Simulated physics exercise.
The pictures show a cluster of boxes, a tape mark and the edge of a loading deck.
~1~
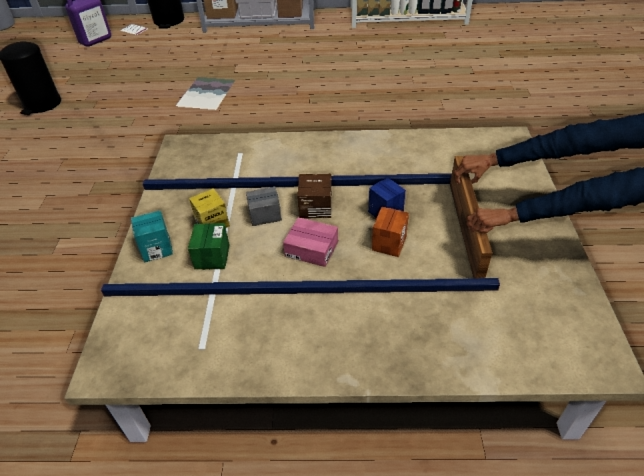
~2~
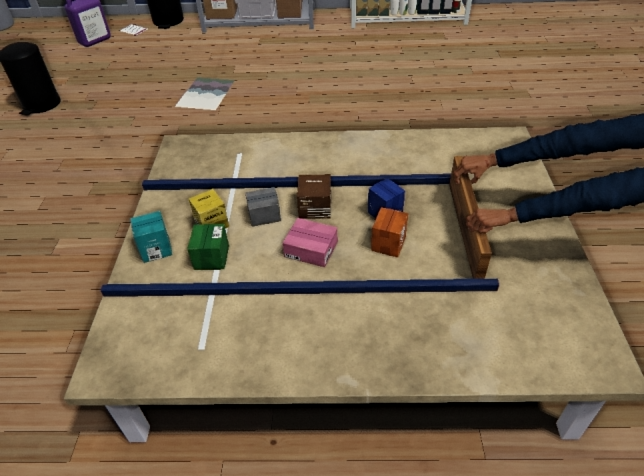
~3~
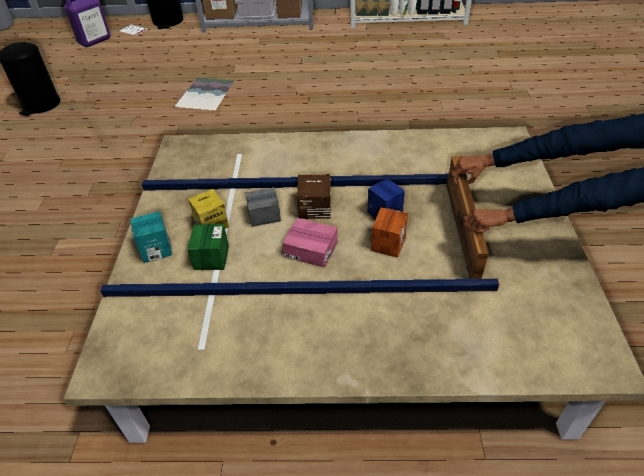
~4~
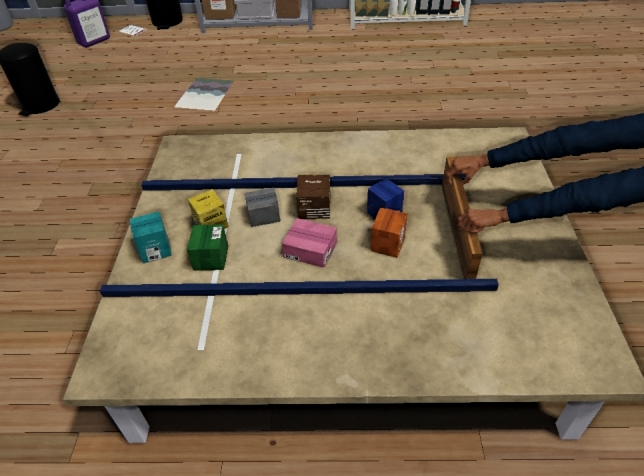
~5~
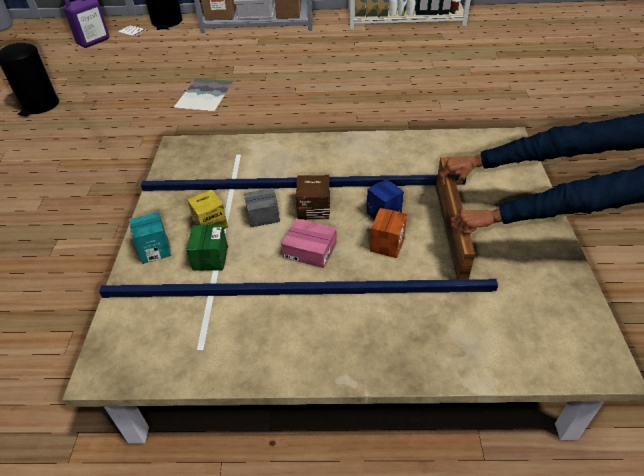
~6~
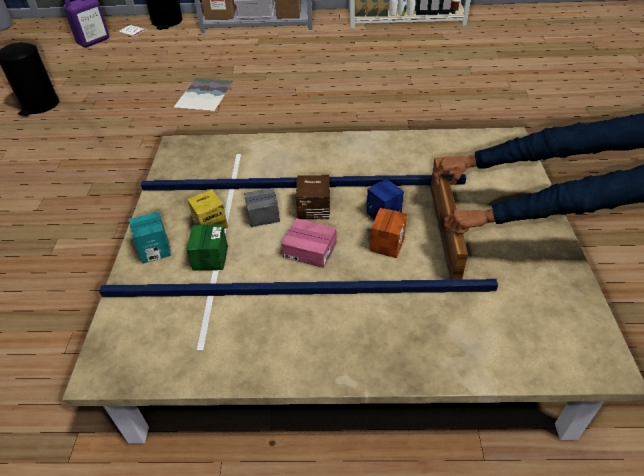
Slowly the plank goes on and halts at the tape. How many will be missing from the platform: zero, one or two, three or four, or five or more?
The number that fall off is one or two.
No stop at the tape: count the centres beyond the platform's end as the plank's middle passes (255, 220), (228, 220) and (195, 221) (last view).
The counts: 0, 1 and 4.
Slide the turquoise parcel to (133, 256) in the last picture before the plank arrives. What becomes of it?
From there it goes over.
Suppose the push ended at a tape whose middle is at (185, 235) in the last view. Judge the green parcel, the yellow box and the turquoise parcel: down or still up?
The green parcel falls; the yellow box is lost; the turquoise parcel is lost.
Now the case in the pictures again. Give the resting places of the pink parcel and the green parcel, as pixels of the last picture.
About (167, 251), and the other about (127, 253).
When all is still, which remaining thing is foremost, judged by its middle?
Foremost is the yellow box.
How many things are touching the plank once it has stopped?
That makes 2.
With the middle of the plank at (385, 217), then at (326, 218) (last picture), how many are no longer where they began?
At the one place 2, at the other 5.
Soon after, none off yet; turquoise parcel at rest near (151, 238); yellow box at rest near (208, 214); green parcel at rest near (208, 248).
After that, none off yet; turquoise parcel at rest near (151, 238); yellow box displaced a little near (193, 216); green parcel moving near (206, 248).
In the end, the number that fall off is one or two; gone, turquoise parcel.
